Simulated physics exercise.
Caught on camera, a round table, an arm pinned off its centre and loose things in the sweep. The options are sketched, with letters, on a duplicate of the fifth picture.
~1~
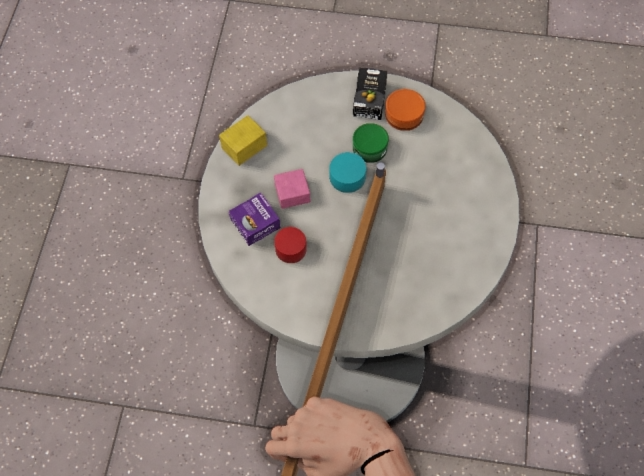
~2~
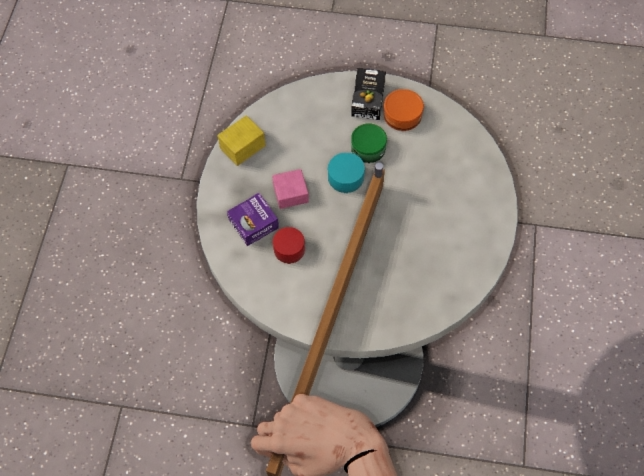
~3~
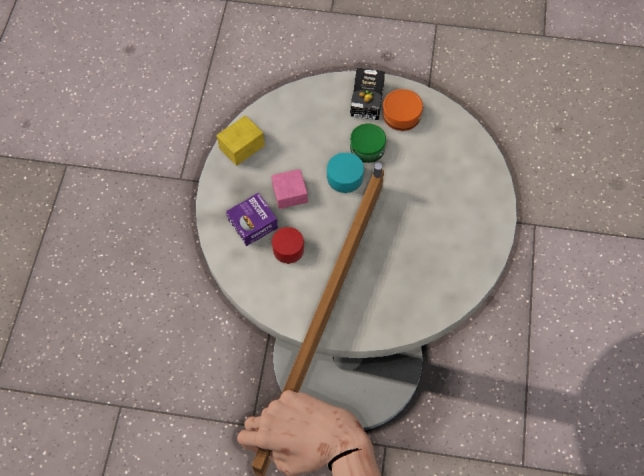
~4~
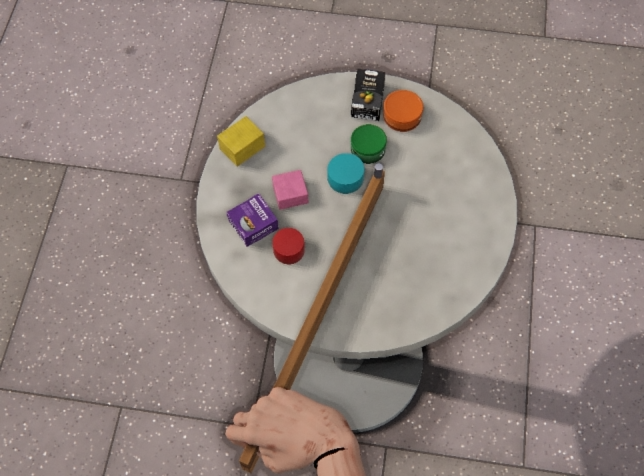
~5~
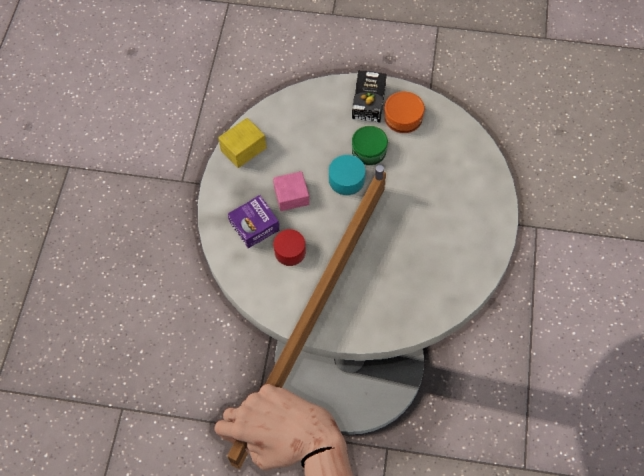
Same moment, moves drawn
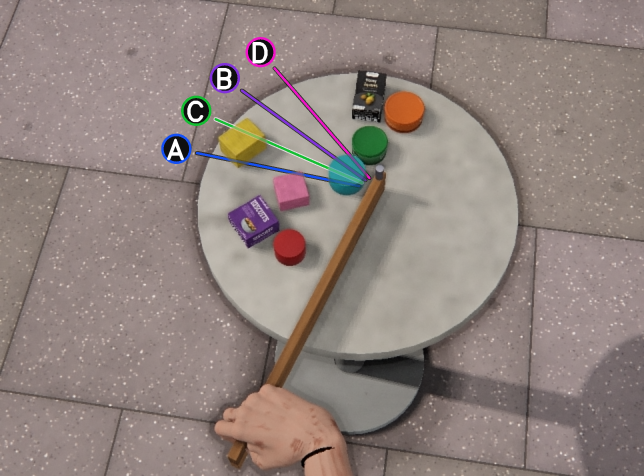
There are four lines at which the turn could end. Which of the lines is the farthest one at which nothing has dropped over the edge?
A.
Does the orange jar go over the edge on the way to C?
No.
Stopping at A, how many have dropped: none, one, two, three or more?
By then, none.
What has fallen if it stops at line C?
The yellow block goes over.
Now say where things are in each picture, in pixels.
Arm (351, 268); pink block (292, 189); red pot (291, 246), in the first frame.
Arm (345, 267); yellow block (242, 141), in the second frame.
Arm (340, 265); turquoise pot (345, 173), in the third frame.
Arm (337, 265); black packet (369, 95), in the fourth frame.
Arm (333, 264); pink block (291, 191); red pot (290, 248); yellow block (243, 143), in the fifth frame.
On the marked copy, A at (278, 169); B at (302, 134); C at (287, 151); D at (320, 121).
With A. Early on, arm (291, 233); purple packet (248, 216); red pot (278, 232).
Further on, arm (273, 190); purple packet (228, 186); red pot (263, 186).
At the end, arm (276, 156); yellow block (252, 107); purple packet (242, 141); nothing has fallen.
As for the rest, B drops the yellow block; C drops the yellow block; D drops the yellow block.
